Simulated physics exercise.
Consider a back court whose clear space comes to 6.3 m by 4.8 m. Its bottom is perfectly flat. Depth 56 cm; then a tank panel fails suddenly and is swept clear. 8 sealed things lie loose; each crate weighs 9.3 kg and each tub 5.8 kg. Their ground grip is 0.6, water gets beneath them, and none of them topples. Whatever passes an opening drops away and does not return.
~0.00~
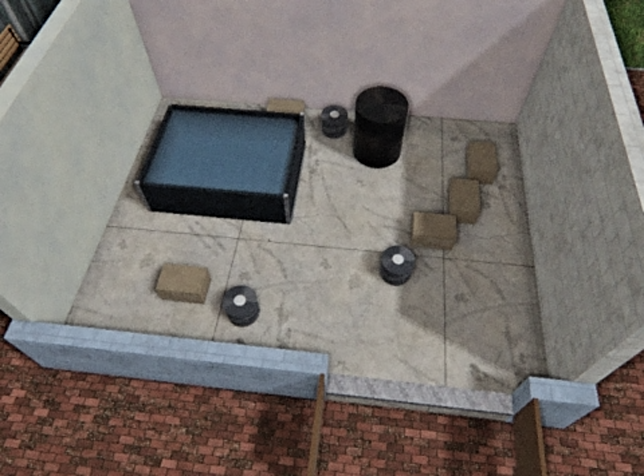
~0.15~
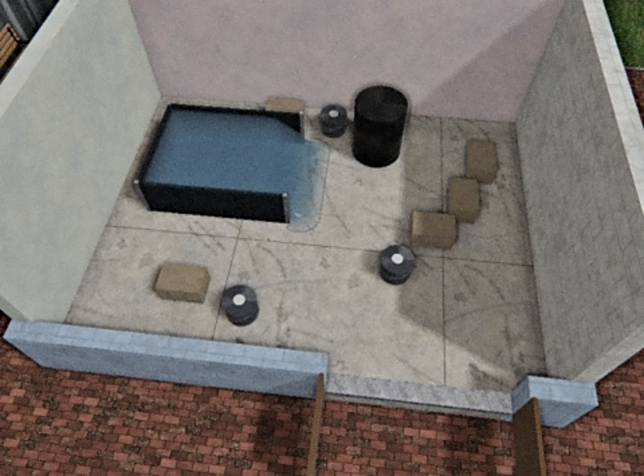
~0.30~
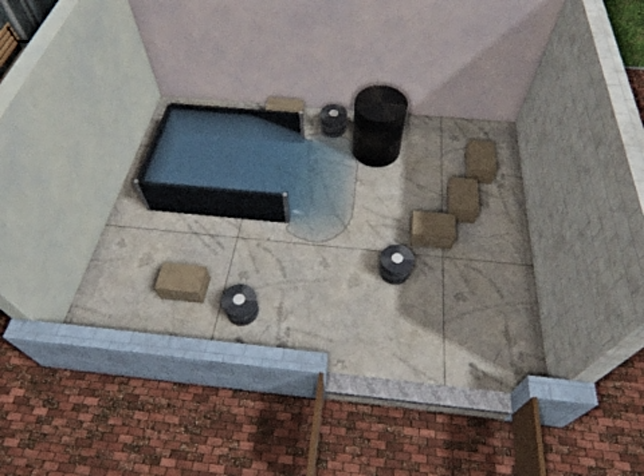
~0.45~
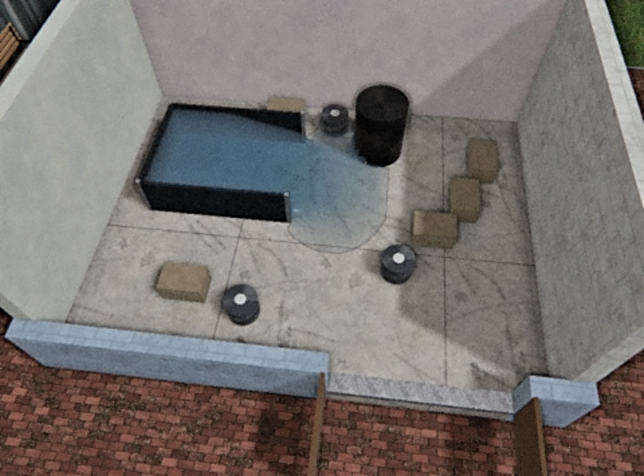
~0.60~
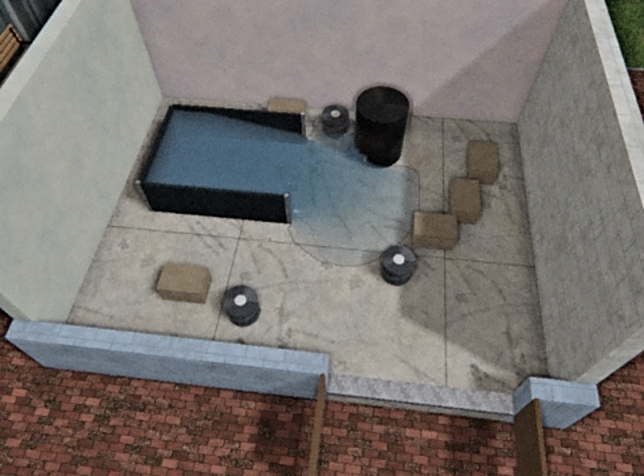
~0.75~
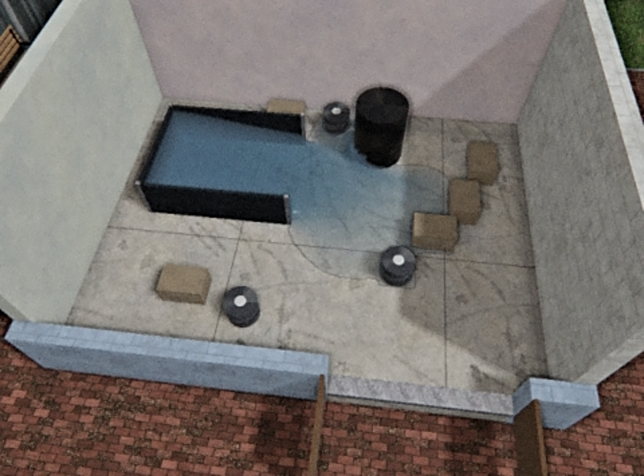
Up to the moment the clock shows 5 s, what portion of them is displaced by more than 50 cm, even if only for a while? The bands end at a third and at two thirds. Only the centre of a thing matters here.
In the upper range.
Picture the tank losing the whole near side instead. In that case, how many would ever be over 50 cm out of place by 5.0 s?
You'd get 3 in that case.
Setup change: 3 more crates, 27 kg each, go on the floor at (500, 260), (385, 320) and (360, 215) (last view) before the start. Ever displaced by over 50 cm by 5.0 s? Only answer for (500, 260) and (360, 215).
Taking them in order: Above the mark and above the mark.
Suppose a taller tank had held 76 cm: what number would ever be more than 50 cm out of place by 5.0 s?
It would come to 6 of them.
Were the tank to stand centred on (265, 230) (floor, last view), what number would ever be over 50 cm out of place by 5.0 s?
So the tally would be 6.
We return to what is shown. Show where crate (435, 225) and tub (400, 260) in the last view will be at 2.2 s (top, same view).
First one near (523, 274), second near (478, 326).
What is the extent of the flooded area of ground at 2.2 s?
About 19 m2.
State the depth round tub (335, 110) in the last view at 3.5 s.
Around 5 centimetres.
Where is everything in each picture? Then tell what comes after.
The first picture shows a tub at (335, 114), on the bottom; a crate at (182, 278) rests on the ground; 3.4 m2 under water; 0 of 8 have shifted.
The second picture shows a tub at (334, 114), on the bottom; a crate at (181, 278) rests on the ground; water covers 4.2 m2; 0 of 8 have shifted.
The third picture shows a tub at (334, 113) rests on the ground; a crate at (181, 277) rests on the ground; water covers 5.3 m2; 0 of 8 have shifted.
The fourth picture shows a tub at (335, 113) rests on the ground; a crate at (182, 277) rests on the ground; water covers 6.2 m2; 0 of 8 have shifted.
The fifth picture shows a tub at (336, 114), on the bottom; a crate at (182, 278) rests on the ground; 7.2 m2 under water; 0 of 8 have shifted.
The sixth picture shows a tub at (336, 111), on the bottom, 9 cm from its start; a crate at (182, 279) rests on the ground; 8.4 m2 under water; 1 of 8 have shifted.
After 1.1 s 0 of 8 are over 50 cm from their spots; 0 afloat.
After 2.2 s 4 of 8 are over 50 cm from their spots; 2 afloat.
After 3.5 s 5 of 8 are over 50 cm from their spots; 4 afloat.
After 5.0 s 6 of 8 are over 50 cm from their spots, and 6 have been at some point; 3 afloat.
